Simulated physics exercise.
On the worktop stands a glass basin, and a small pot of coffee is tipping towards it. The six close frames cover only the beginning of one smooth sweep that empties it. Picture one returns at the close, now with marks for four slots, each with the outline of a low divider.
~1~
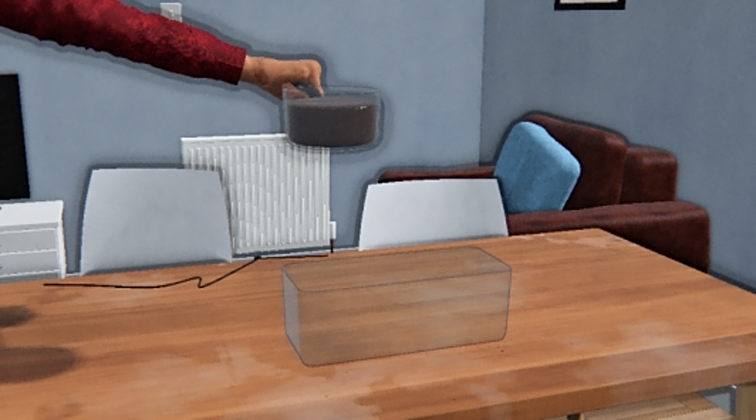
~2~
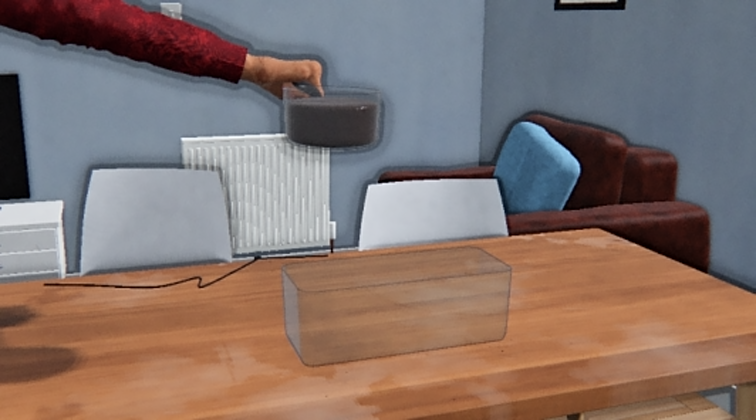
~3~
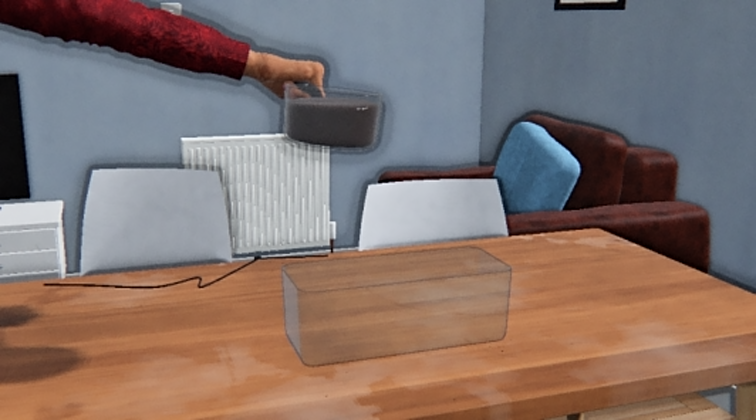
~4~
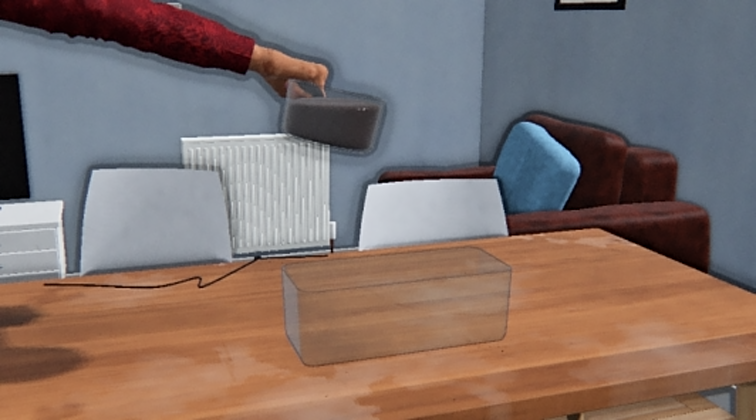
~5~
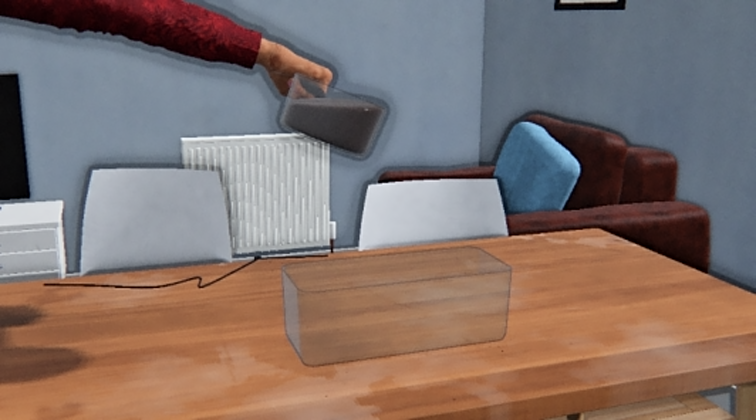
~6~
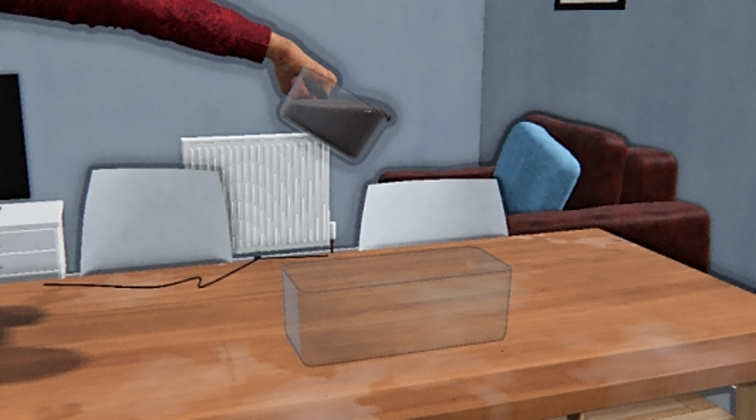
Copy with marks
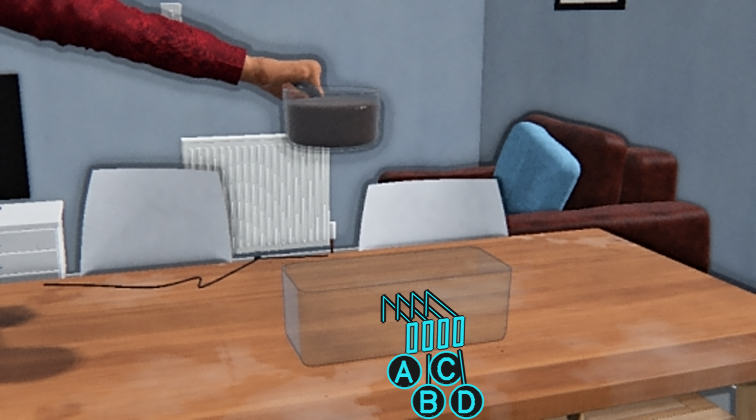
A small clear pot of dark liquid, held by a hand in a red sleeve above a glass basin on a wooden table, stays upright, then tilts gradually to the right until the liquid just passes its lip.
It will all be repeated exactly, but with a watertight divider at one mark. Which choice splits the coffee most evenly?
It is C.
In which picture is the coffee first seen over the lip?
In picture 6.
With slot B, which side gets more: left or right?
The right side.
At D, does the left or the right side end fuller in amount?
The left one.
On the marked copy, A at (413, 357); B at (428, 355); C at (444, 352); D at (459, 350).
Choosing A, about 10 % ends left of the wall and 87 % right of it; 3 % is lost outside.
Choosing B, about 21 % ends left of the wall and 77 % right of it.
Choosing C, about 50 % ends left of the wall and 48 % right of it.
Choosing D, about 80 % ends left of the wall and 16 % right of it; 4 % is lost outside.
